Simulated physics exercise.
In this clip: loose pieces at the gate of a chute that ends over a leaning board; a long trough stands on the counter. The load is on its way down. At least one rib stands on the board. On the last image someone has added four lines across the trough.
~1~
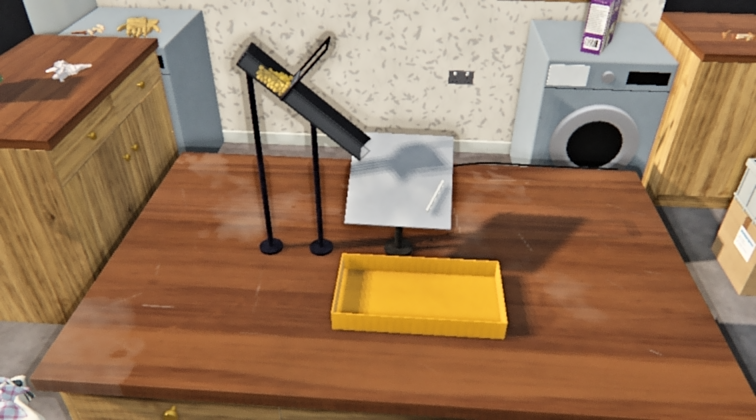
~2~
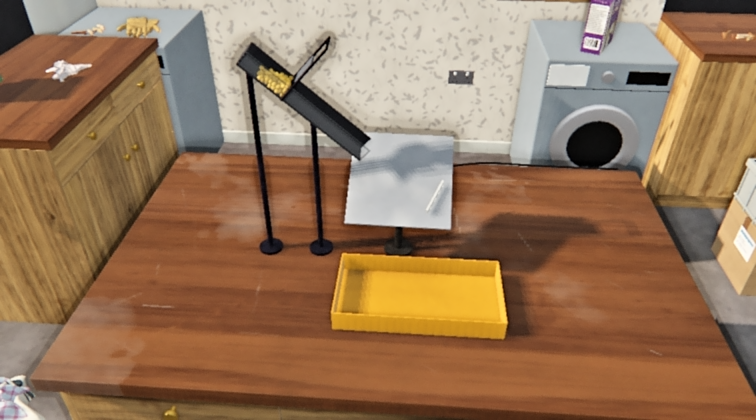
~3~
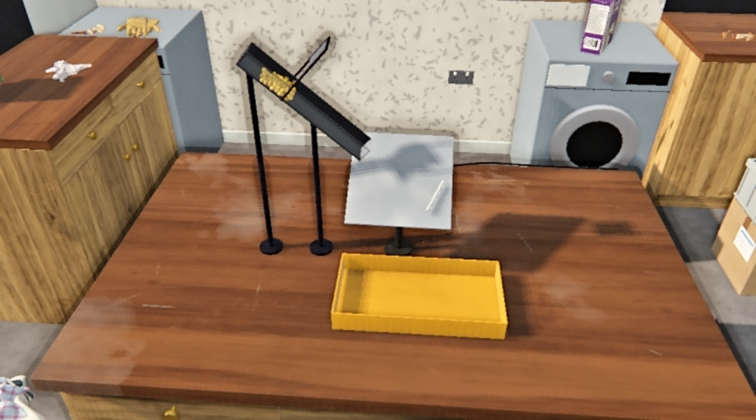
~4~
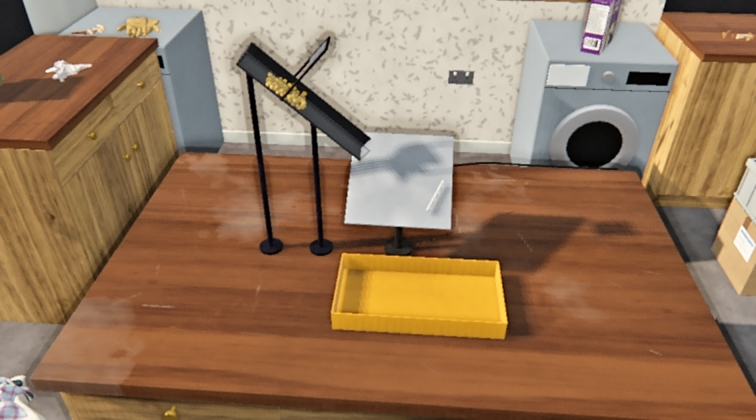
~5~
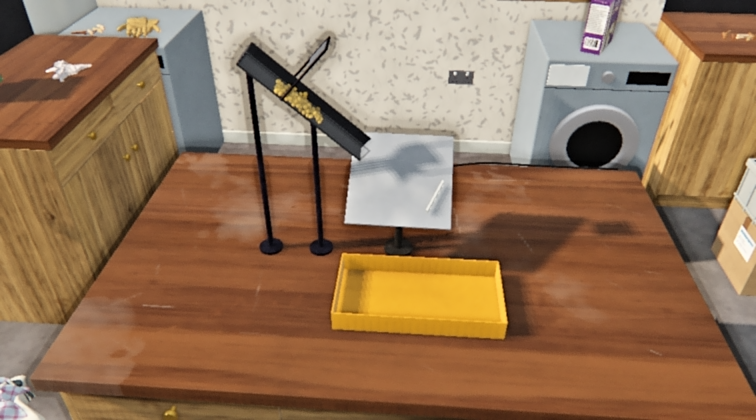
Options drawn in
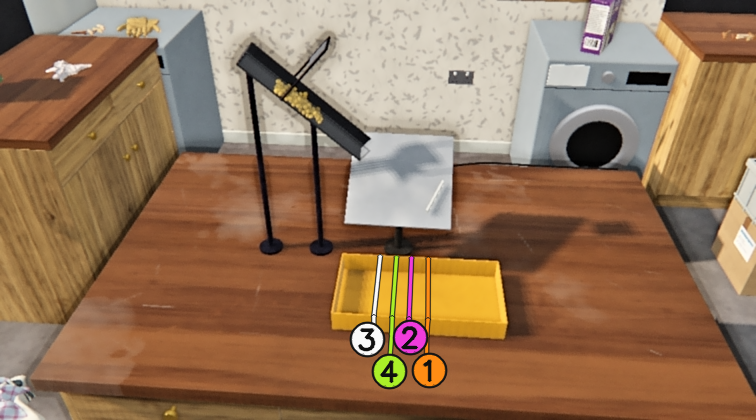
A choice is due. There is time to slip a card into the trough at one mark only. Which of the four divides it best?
Go for 2.
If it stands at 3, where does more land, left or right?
Right.
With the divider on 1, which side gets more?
Left.
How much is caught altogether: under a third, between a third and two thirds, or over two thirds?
Over two thirds.
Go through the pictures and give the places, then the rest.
In the first picture, load behind the gate at (277, 79), puffed corn balls; lip of the chute at (360, 155), sloping fairly steeply.
In the second picture, middle of the board at (401, 178), tilted fairly steeply; middle of its low edge at (397, 226); of its high edge at (404, 134).
In the third picture, front corners of the trough at (332, 313) and (507, 323), empty; front of the load at (293, 91).
In the fourth picture, middle of the load at (290, 91); its front at (304, 106), about a quarter of the way to the lip; rib from (443, 181) to (427, 210).
In the fifth picture, middle of the load at (299, 99); its front at (321, 119), about half of the way to the lip.
On the marked copy, line 1 crosses the front rim at (428, 318); line 2 crosses the front rim at (409, 317); line 3 crosses the front rim at (373, 315); line 4 crosses the front rim at (392, 316).
With 1, of what is caught, most on the left of the divider, about a quarter on the right.
With 2, of what is caught, about a third on the left of the divider, about two thirds on the right.
With 3, of what is caught, a stray few on the left of the divider, nearly all on the right.
With 4, of what is caught, a small part on the left of the divider, most on the right.
